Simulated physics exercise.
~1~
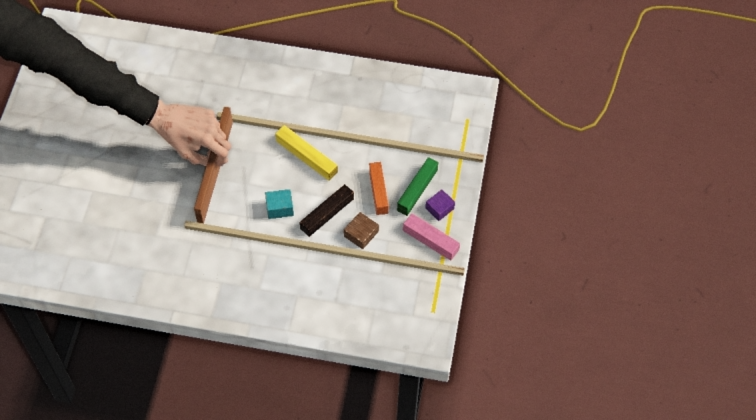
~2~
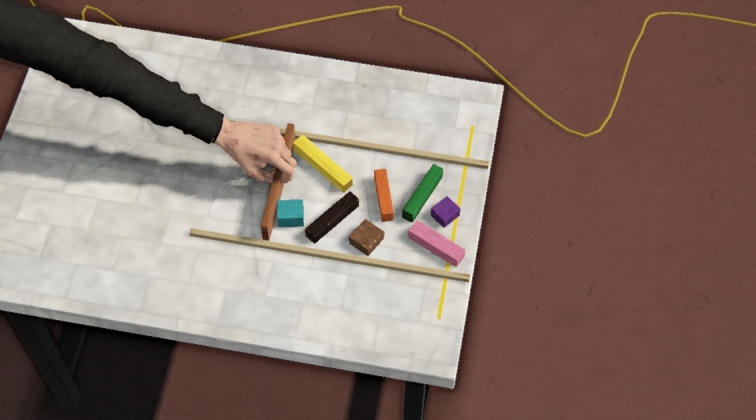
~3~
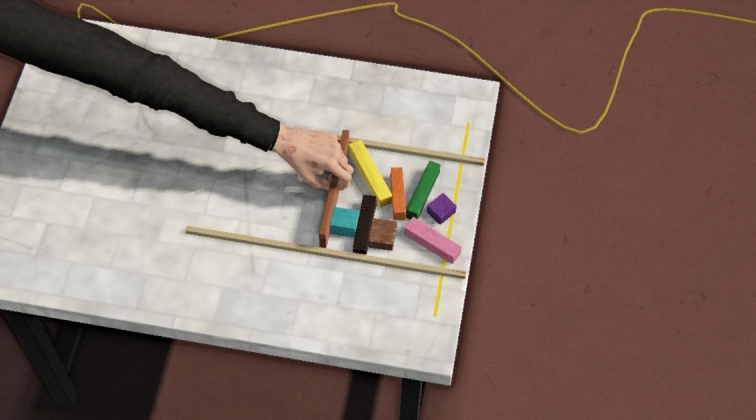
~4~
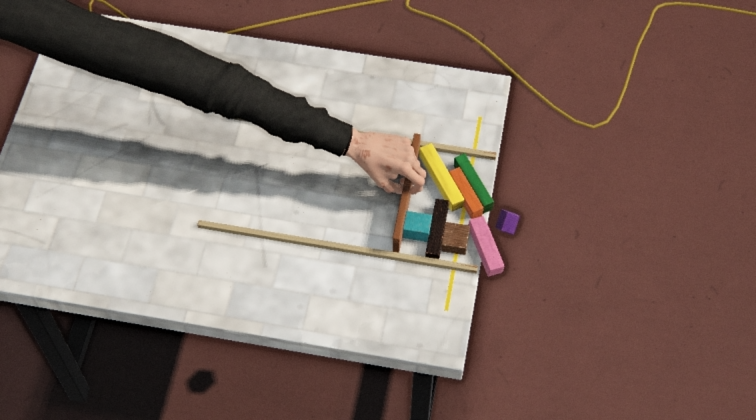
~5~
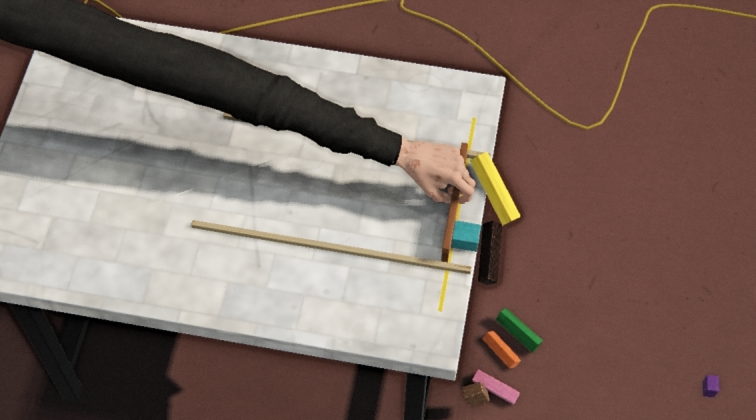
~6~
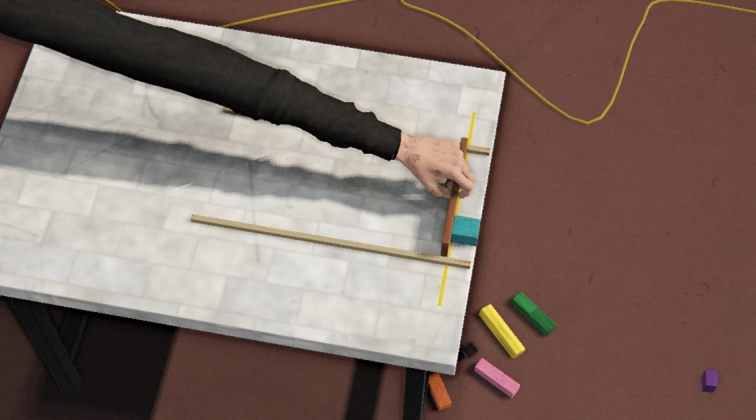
A hand slid an upright wooden board rightward across a tabletop to a yellow line, bunching up colourful blocks and sticks and pushing them over the edge until seven had dropped to the floor and only the teal block remained beside the board.
